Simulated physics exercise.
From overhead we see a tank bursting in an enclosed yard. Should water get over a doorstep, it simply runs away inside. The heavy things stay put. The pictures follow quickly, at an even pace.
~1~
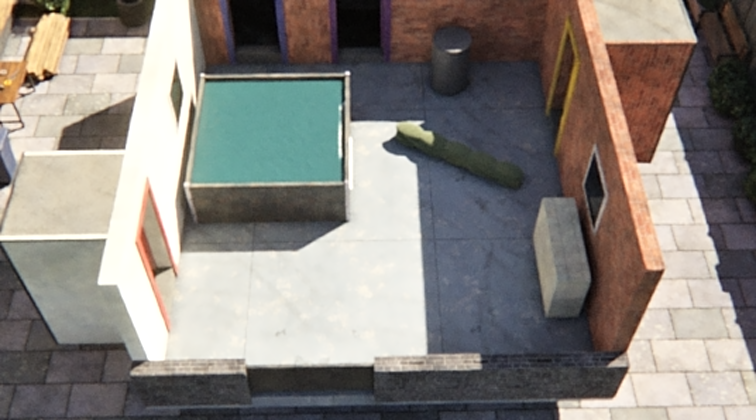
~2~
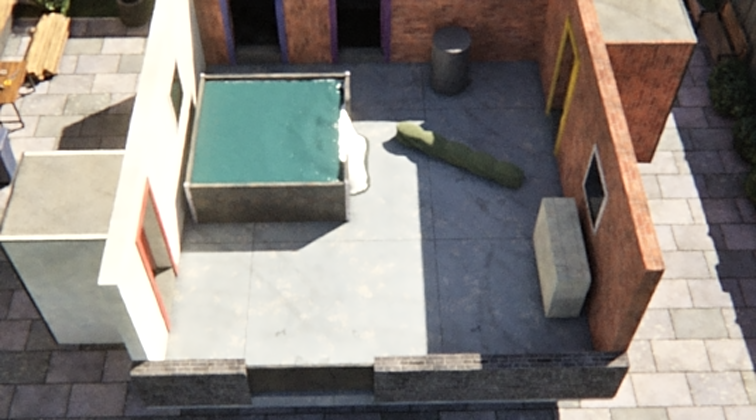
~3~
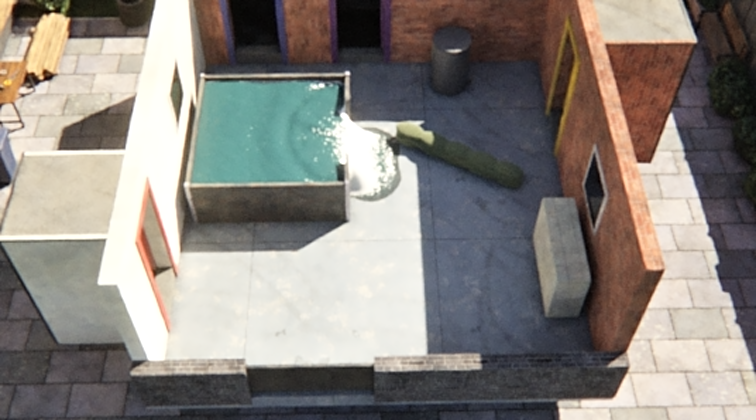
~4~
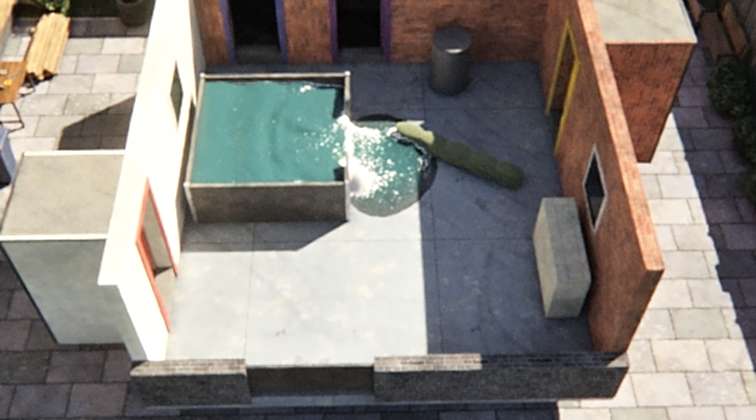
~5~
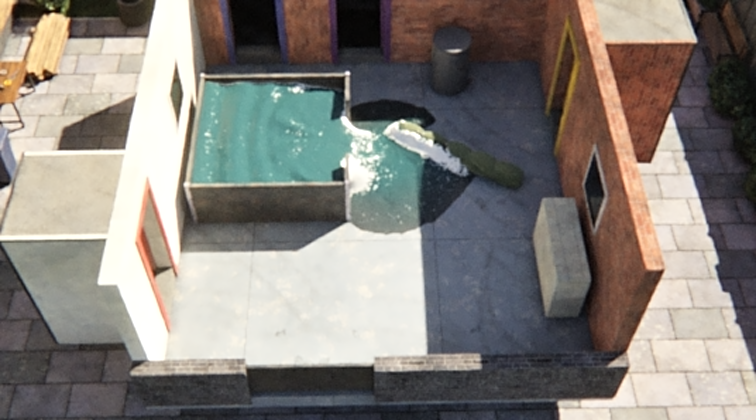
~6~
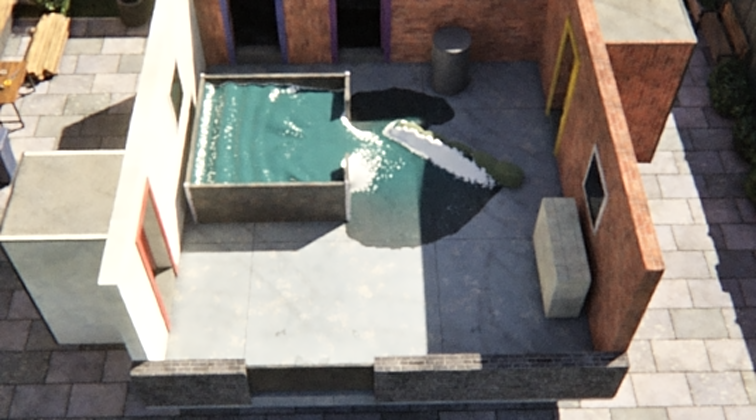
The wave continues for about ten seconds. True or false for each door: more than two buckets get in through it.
The purple door: False; the red door: False; the yellow door: False; the blue door: False.
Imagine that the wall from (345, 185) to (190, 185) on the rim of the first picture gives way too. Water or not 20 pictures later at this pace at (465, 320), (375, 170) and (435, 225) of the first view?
Taken in turn they're swamped, unwetted and unwetted.
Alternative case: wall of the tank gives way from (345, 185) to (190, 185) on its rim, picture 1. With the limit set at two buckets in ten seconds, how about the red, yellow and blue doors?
Result - red: Past the mark; yellow: Short of the mark; blue: Short of the mark.
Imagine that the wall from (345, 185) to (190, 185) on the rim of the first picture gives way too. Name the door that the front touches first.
My answer is the one in red.
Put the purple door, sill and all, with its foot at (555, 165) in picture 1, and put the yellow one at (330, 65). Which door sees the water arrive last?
Answer: The door marked red.
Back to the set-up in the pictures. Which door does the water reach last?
My answer: The red-painted one.
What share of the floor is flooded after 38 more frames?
That works out at 95 %.
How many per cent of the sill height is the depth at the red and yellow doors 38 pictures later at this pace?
Roughly 60 % and 50 %, respectively.
A moment on, water covers 30 % of the floor; the purple door wet at the sill, nothing in, the red door not reached, the yellow door not reached, the blue door not reached.
Next, water covers 50 % of the floor; the purple door wet at the sill, nothing in, the red door not reached, the yellow door wet at the sill, nothing in, the blue door not reached.
Then, water covers 60 % of the floor; the purple door wet at the sill, nothing in, the red door not reached, the yellow door under two buckets in, the blue door wet at the sill, nothing in.
Later, water covers 95 % of the floor; the purple door wet at the sill, nothing in, the red door wet at the sill, nothing in, the yellow door under two buckets in, the blue door wet at the sill, nothing in.
In the end, water covers 95 % of the floor; the purple door wet at the sill, nothing in, the red door wet at the sill, nothing in, the yellow door under two buckets in, the blue door wet at the sill, nothing in.
